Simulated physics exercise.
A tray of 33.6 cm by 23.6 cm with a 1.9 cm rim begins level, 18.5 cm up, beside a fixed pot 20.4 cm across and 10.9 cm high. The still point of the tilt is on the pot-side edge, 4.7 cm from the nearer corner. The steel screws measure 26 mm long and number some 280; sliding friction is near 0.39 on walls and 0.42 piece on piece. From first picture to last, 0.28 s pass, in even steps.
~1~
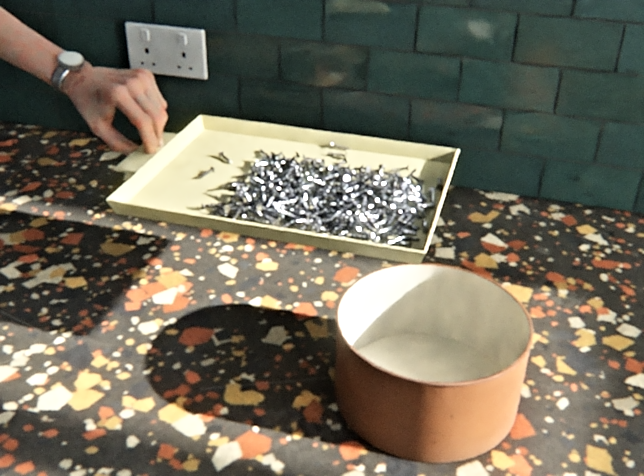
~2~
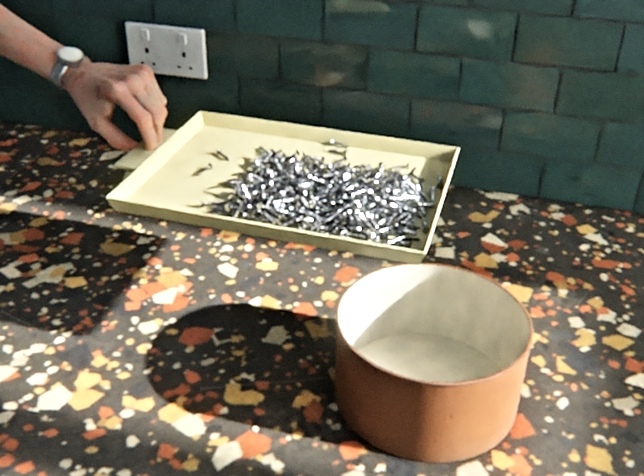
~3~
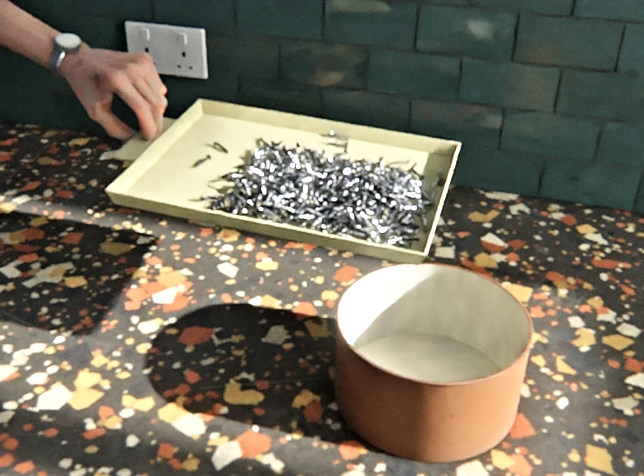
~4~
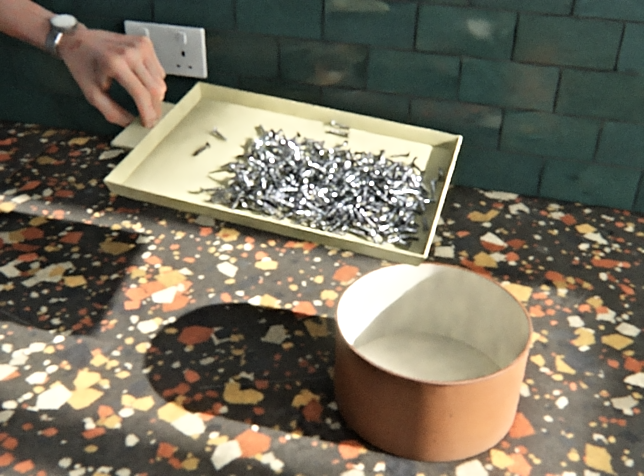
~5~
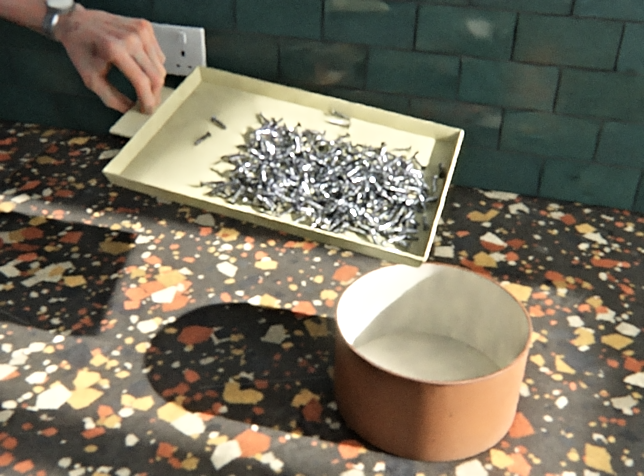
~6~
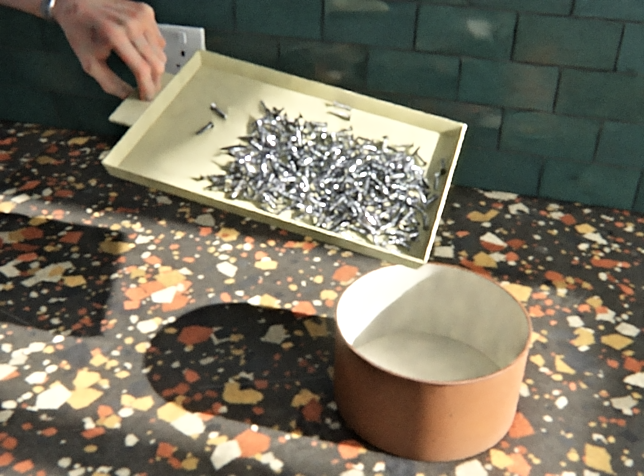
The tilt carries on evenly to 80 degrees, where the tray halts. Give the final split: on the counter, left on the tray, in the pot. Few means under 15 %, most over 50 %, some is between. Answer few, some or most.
Counter: Few, tray: Few, pot: Most.
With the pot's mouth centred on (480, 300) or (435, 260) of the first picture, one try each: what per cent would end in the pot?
About 55 and 5 per cent.
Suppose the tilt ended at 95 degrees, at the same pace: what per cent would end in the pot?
In that case some 95 per cent.
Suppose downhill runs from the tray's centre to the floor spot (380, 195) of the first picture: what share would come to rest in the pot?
About 45 per cent.
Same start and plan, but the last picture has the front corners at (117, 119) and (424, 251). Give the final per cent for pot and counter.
Pot 75, counter 25.
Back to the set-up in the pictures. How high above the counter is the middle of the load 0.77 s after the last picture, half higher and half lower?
Some 20 cm.
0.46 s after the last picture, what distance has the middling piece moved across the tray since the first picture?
About 5 cm.
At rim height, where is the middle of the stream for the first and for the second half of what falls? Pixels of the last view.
First near (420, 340), later near (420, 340).
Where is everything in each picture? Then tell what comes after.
Tray tilt 0 degrees, front corners at (114, 198) and (420, 248); middle of the pieces at (326, 194); pot at (434, 317), in the first frame.
Tray tilt 1 degrees, front corners at (114, 195) and (421, 249); middle of the pieces at (326, 193), in the second frame.
Tray tilt 3 degrees, front corners at (113, 188) and (421, 250), lowest corner right front; middle of the pieces at (326, 188), in the third frame.
Tray tilt 7 degrees, front corners at (111, 179) and (421, 252), lowest corner right front; middle of the pieces at (326, 182), in the fourth frame.
Tray tilt 11 degrees, front corners at (110, 169) and (421, 255), lowest corner right front; middle of the pieces at (327, 177), in the fifth frame.
Tray tilt 15 degrees, front corners at (110, 160) and (421, 257), lowest corner right front; middle of the pieces at (328, 172); pot at (433, 316), in the sixth frame.
Then, 0.46 s after the last picture, tilt 46 degrees; the tray holds 100 %, the pot 0 %.
Then, 0.77 s after the last picture, tilt 66 degrees; the tray holds 75 %, the pot 10 %.
Then, 1.18 s after the last picture, tilt 80 degrees; the tray holds 5 %, the pot 95 %.
In the end, counter 5 %, tray 0 %, pot 95 %.
